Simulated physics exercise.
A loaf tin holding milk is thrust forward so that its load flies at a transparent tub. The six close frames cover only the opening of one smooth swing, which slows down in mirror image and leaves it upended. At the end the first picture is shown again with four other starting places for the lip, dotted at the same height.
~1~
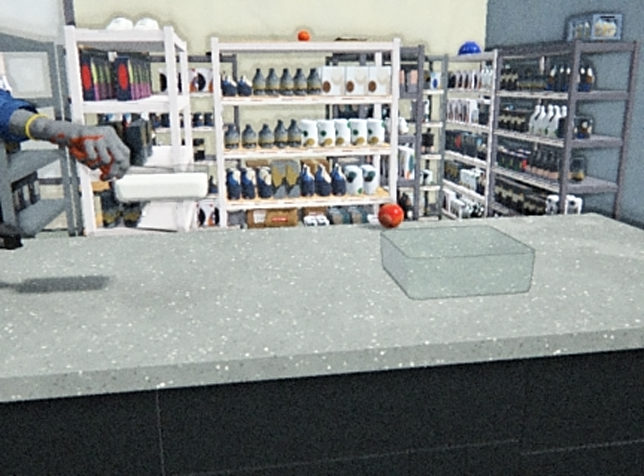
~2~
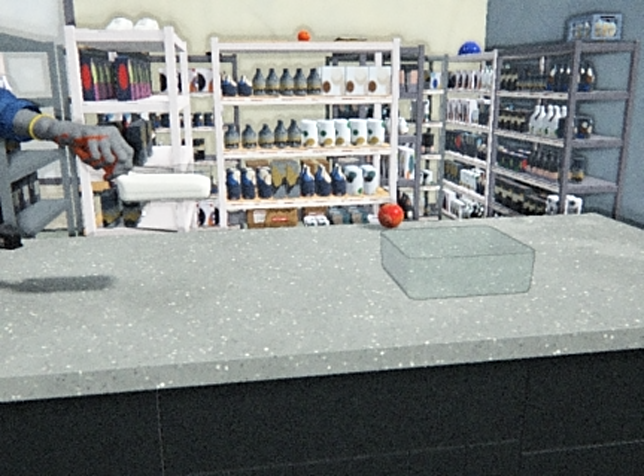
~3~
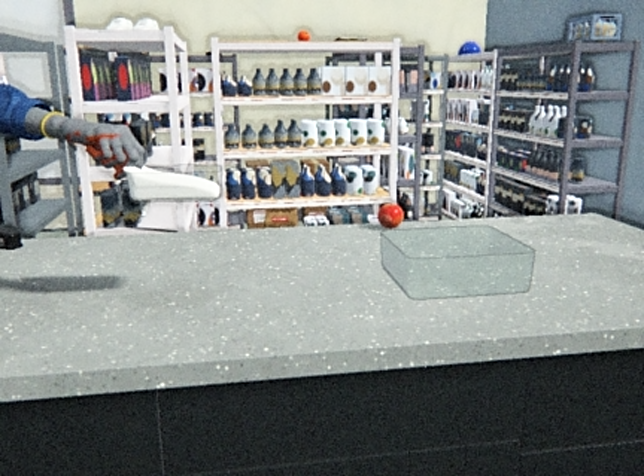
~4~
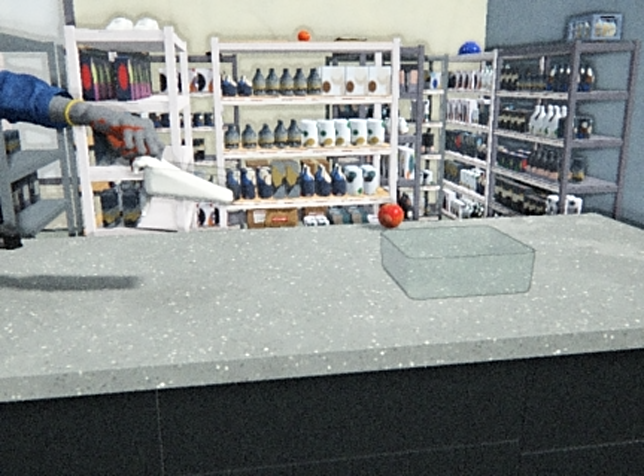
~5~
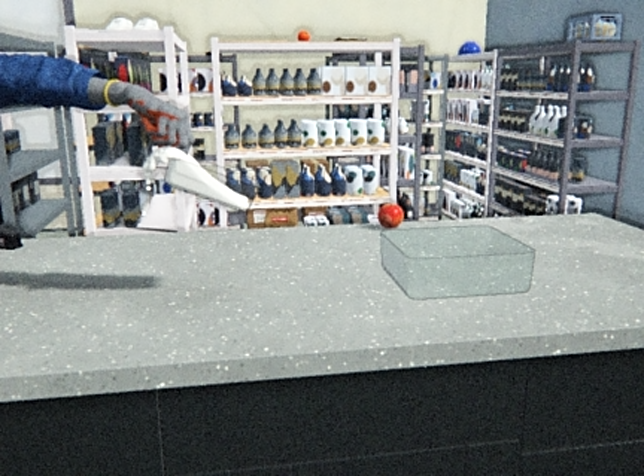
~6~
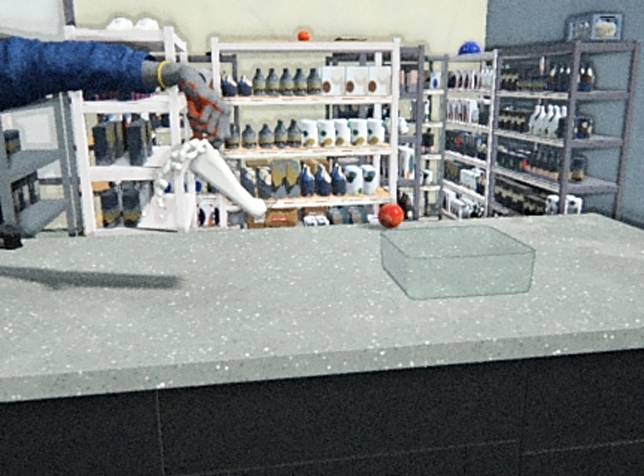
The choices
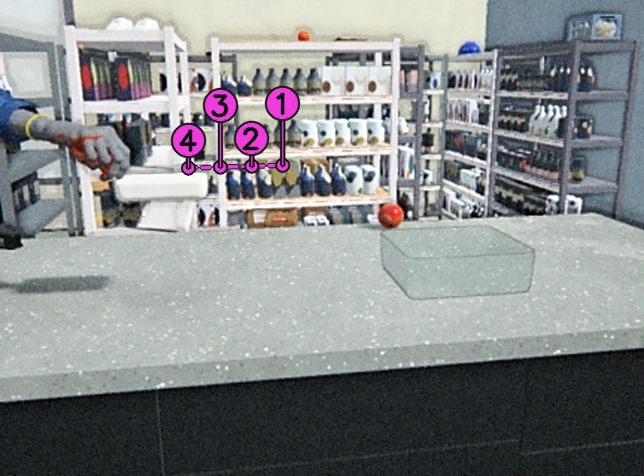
A gloved hand in a blue sleeve moves in from the left, carrying a white container rightward above a pale speckled counter and tilting its right end steadily downward, while white liquid shows at its rim. The fixed, level view faces a storeroom with shelves of bottles behind the counter. A clear tub sits motionless right of centre, beside a small red ball.
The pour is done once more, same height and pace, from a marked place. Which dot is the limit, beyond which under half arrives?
Use spot 1.
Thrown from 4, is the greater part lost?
Yes, it does.
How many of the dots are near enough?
One of the four.
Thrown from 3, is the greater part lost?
Yes.
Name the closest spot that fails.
It is 2.
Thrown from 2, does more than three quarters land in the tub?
No, less.
On the marked copy, 1 at (282, 165); 2 at (251, 166); 3 at (220, 167); 4 at (188, 168).
Choosing 1, about 73 % lands in the tub, 16 % falls short and 11 % goes beside or beyond.
Choosing 2, about 23 % lands in the tub, 67 % falls short and 10 % goes beside or beyond.
Choosing 3, about 6 % lands in the tub, 90 % falls short and 4 % goes beside or beyond.
Choosing 4, about 0 % lands in the tub, 99 % falls short.
